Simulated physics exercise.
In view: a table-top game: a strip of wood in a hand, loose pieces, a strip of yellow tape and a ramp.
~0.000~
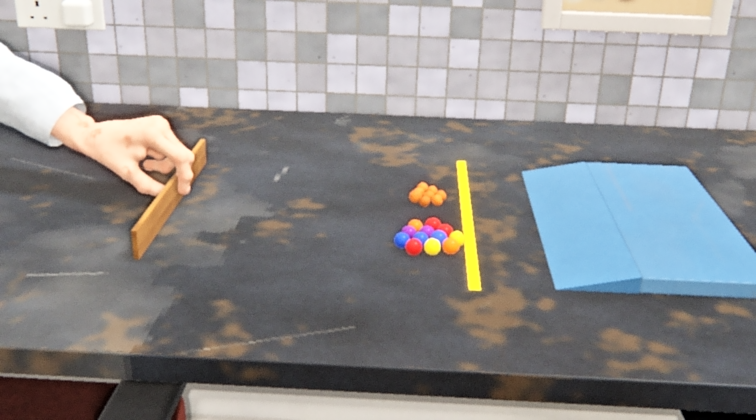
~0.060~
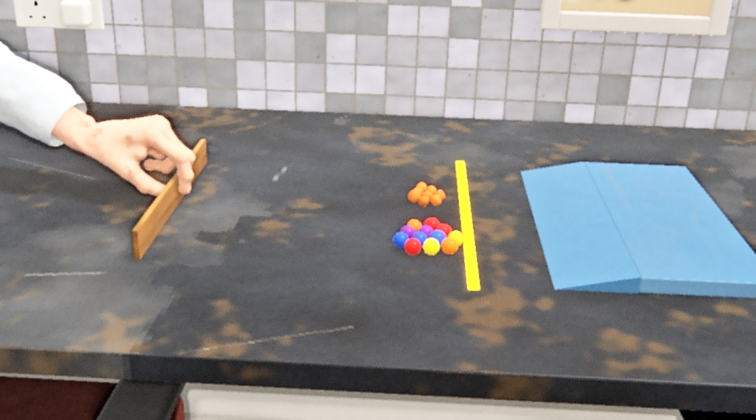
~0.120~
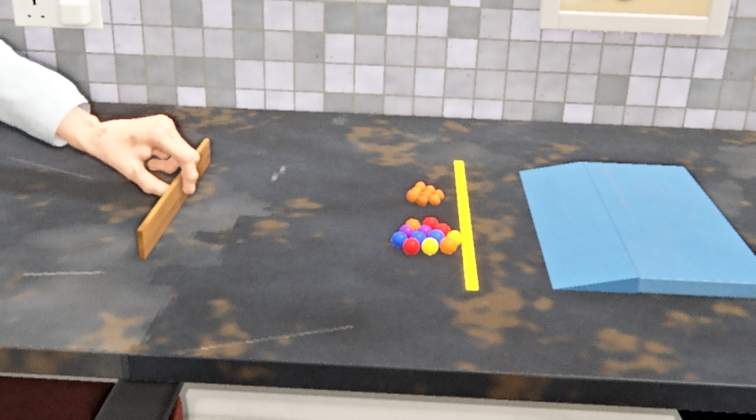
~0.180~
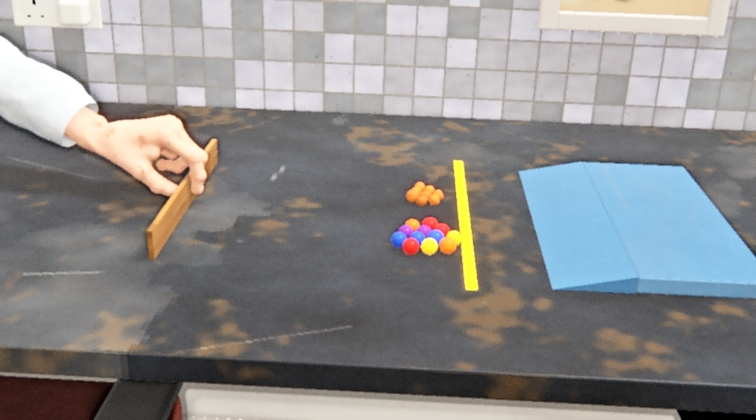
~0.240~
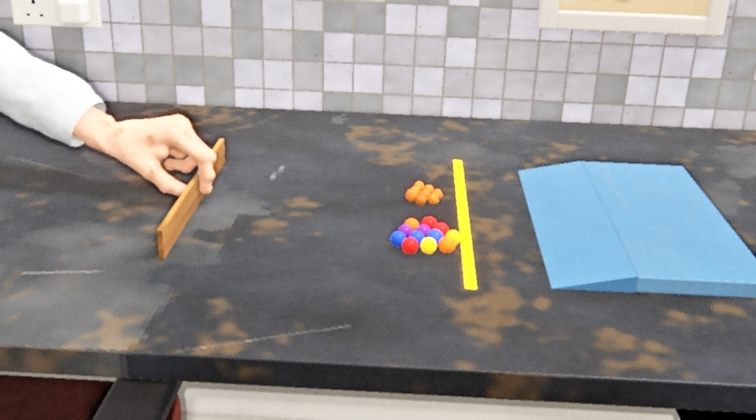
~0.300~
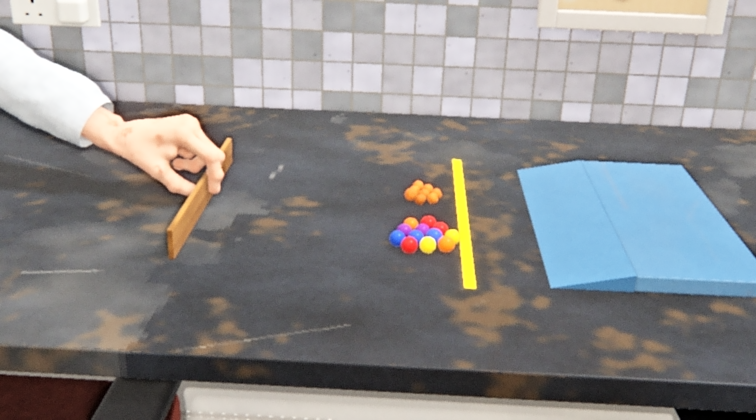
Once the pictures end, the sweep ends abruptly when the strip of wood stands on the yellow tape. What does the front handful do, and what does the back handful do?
Here the front handful never reaches the slab, and the back handful never reaches the slab.
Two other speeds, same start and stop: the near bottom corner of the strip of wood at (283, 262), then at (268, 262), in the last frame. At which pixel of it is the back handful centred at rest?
Around (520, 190) in the first try, (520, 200) in the second.
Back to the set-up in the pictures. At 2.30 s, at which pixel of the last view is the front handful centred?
Close to (525, 237).
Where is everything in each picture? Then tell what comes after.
Strip of wood near (141, 236), at rest; yellow tape near (462, 166); top of the ramp near (637, 268); front handful near (439, 239), a few gumballs; back handful near (428, 196), a few coated peanuts, in the first frame.
Strip of wood near (142, 236); back handful near (427, 196), in the second frame.
Strip of wood near (147, 236); front handful near (436, 238), in the third frame.
Strip of wood near (156, 236); back handful near (425, 196), in the fourth frame.
Strip of wood near (166, 236); front handful near (435, 238), in the fifth frame.
Strip of wood near (175, 235); yellow tape near (457, 165); top of the ramp near (632, 267); front handful near (434, 237); back handful near (424, 194), in the sixth frame.
After 1.15 s, strip of wood still moving, near (340, 185); front handful the whole lot short of the ramp; back handful the whole lot short of the ramp.
After 2.02 s, strip of wood stopped at the yellow tape; front handful the whole lot short of the ramp; back handful the whole lot short of the ramp.
In the end (3.2 s), strip of wood stopped at the yellow tape; front handful none at all past the top, the whole lot short of the ramp; back handful none at all past the top, the whole lot short of the ramp.
